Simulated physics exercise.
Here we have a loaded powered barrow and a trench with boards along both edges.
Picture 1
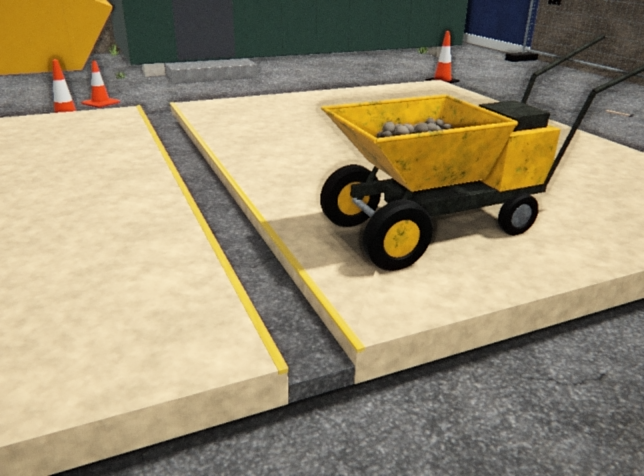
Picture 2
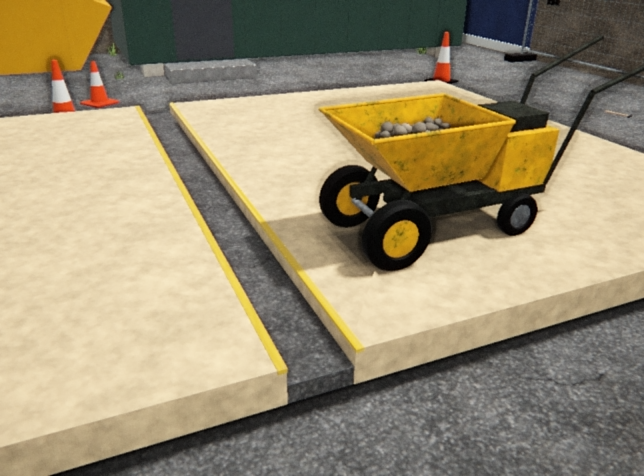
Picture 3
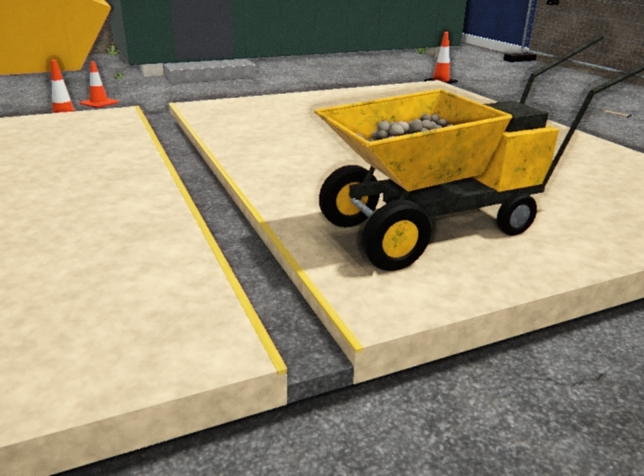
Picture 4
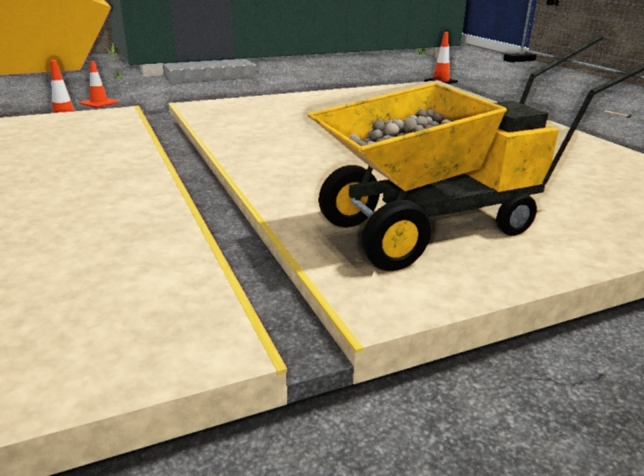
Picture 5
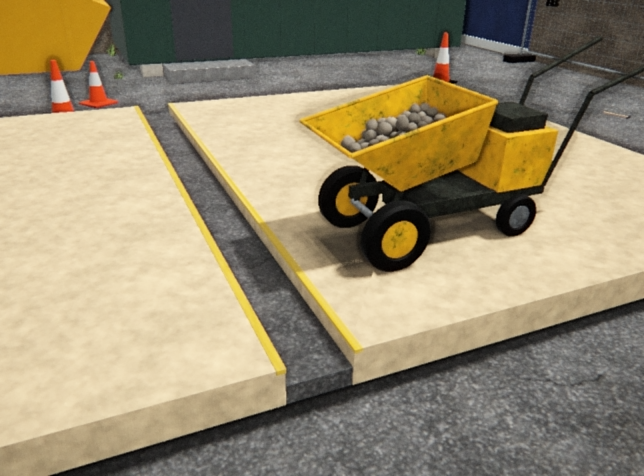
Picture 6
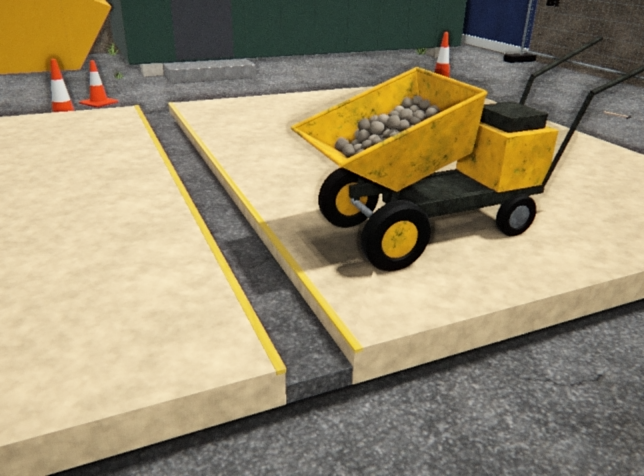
The footage shows a yellow powered barrow loaded with grey stones standing beside a shallow trench with yellow-edged boards along both sides, as its skip gradually tilts forward to the left while the wheels stay in place.
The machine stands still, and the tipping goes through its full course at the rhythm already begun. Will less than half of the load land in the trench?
No: The amount in the trench exceeds half.
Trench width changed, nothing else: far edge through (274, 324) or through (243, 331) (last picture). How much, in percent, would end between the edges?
For the first it's 60 per cent, for the second 90 per cent.
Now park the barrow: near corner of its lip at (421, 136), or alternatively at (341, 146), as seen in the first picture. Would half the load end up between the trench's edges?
Run 1 - a majority. Run 2 - a minority.
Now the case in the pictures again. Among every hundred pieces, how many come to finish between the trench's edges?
It comes to around 80 per cent of the load.
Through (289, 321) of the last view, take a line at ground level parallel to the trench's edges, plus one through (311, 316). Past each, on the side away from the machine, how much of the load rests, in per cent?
Roughly 50 per cent, and 80 per cent.
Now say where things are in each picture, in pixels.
In the first picture, lip of the skip at (376, 141), level; top of the load at (429, 137), river pebbles; first edge of the trench at (332, 310); far edge at (260, 327), the trench over half as wide as the skip, and shallow for its width.
In the second picture, lip of the skip at (374, 142), level; top of the load at (427, 137).
In the third picture, lip of the skip at (368, 145), tipped barely; top of the load at (433, 136).
In the fourth picture, lip of the skip at (361, 149), tipped a little; top of the load at (433, 127).
In the fifth picture, lip of the skip at (351, 156), tipped a little; top of the load at (426, 123).
In the sixth picture, lip of the skip at (341, 165), tipped clearly; top of the load at (432, 114); first edge of the trench at (330, 310); far edge at (258, 328).
Soon after the last picture, skip tipped steeply; all in the skip.
A little later, skip tipped right over; about two thirds in the skip; about a third in or heaped over the trench; a stray few beyond it.
Later still, skip tipped right over; a small part in the skip; most in or heaped over the trench; a small part beyond it.
At rest, skip tipped right over; a stray few in the skip; most in or heaped over the trench; a small part beyond it.
